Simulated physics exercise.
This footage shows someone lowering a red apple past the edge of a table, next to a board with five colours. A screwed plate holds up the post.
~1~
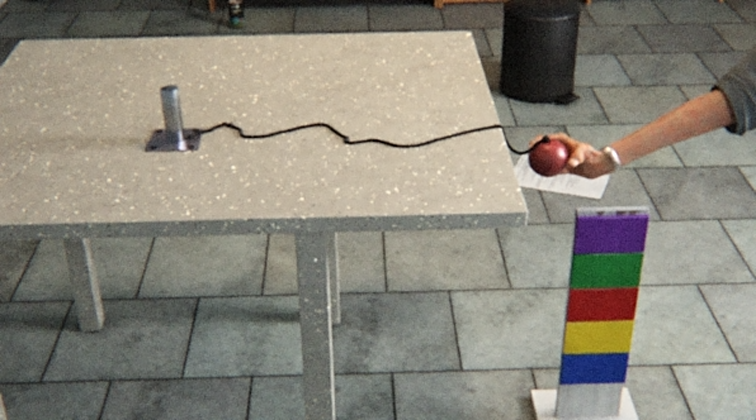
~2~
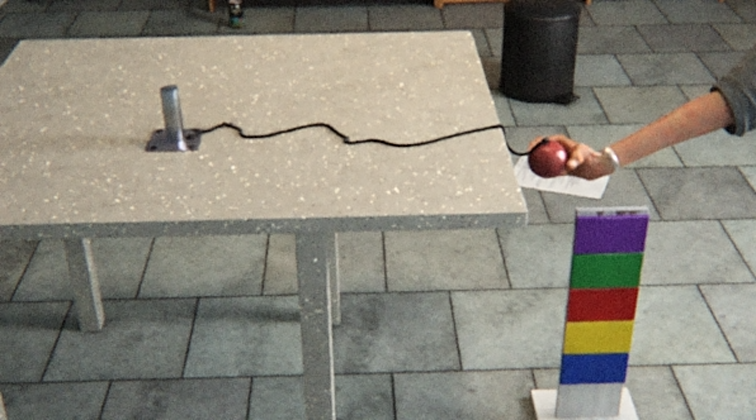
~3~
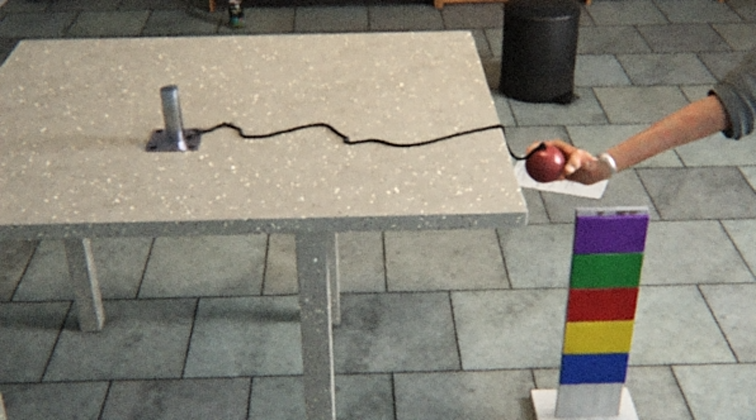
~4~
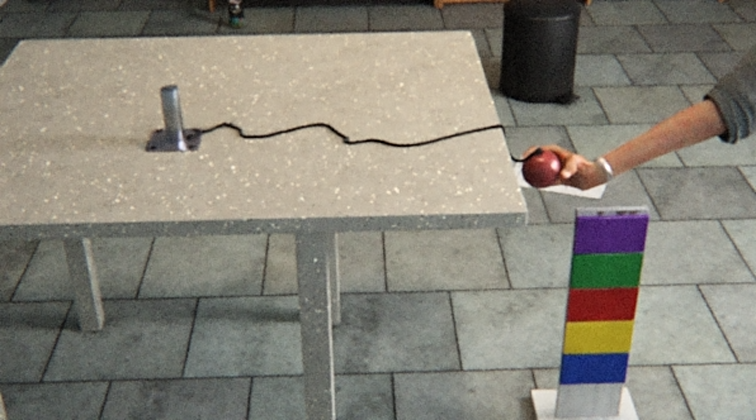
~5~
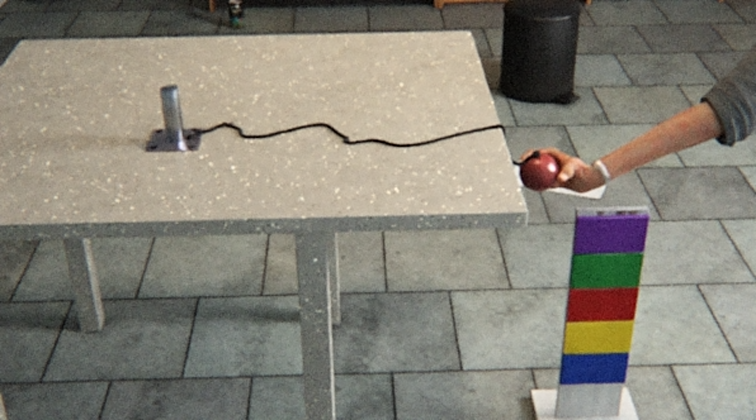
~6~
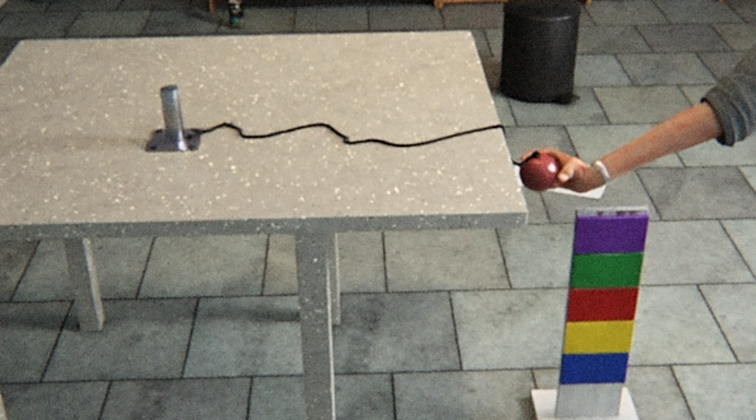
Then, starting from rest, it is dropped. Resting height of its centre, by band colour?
Green.
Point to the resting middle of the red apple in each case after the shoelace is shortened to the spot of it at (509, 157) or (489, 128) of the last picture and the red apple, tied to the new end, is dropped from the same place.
It ends up at (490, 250) the first time and at (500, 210) the second.
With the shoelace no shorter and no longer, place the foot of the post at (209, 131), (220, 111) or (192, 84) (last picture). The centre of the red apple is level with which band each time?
First try: Red; second try: Red; third try: Green.
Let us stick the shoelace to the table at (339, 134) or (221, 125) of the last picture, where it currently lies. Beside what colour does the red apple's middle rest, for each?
In order: Purple; green.
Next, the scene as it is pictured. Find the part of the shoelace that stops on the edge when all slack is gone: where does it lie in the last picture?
(425, 143), give or take.
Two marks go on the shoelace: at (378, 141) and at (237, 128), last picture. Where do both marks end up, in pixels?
End: (456, 132) and then (265, 137).
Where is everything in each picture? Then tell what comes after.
The first picture shows red apple (548, 158); purple (612, 236); green (607, 272); red (603, 305); yellow (599, 338); blue (595, 370).
The second picture shows red apple (548, 159); shoelace through (221, 126) (271, 135) (343, 136) (411, 145) (487, 129).
The third picture shows red apple (544, 164).
The fourth picture shows red apple (541, 169); shoelace through (221, 126) (271, 135) (343, 136) (411, 145) (487, 129).
The fifth picture shows red apple (538, 172).
The sixth picture shows red apple (538, 173); shoelace through (221, 126) (271, 135) (343, 136) (411, 145) (487, 129).
A little later, apple near (467, 262); level with green.
Next, apple near (518, 287); level with green.
When it is over, apple near (501, 288); level with green. The green one.
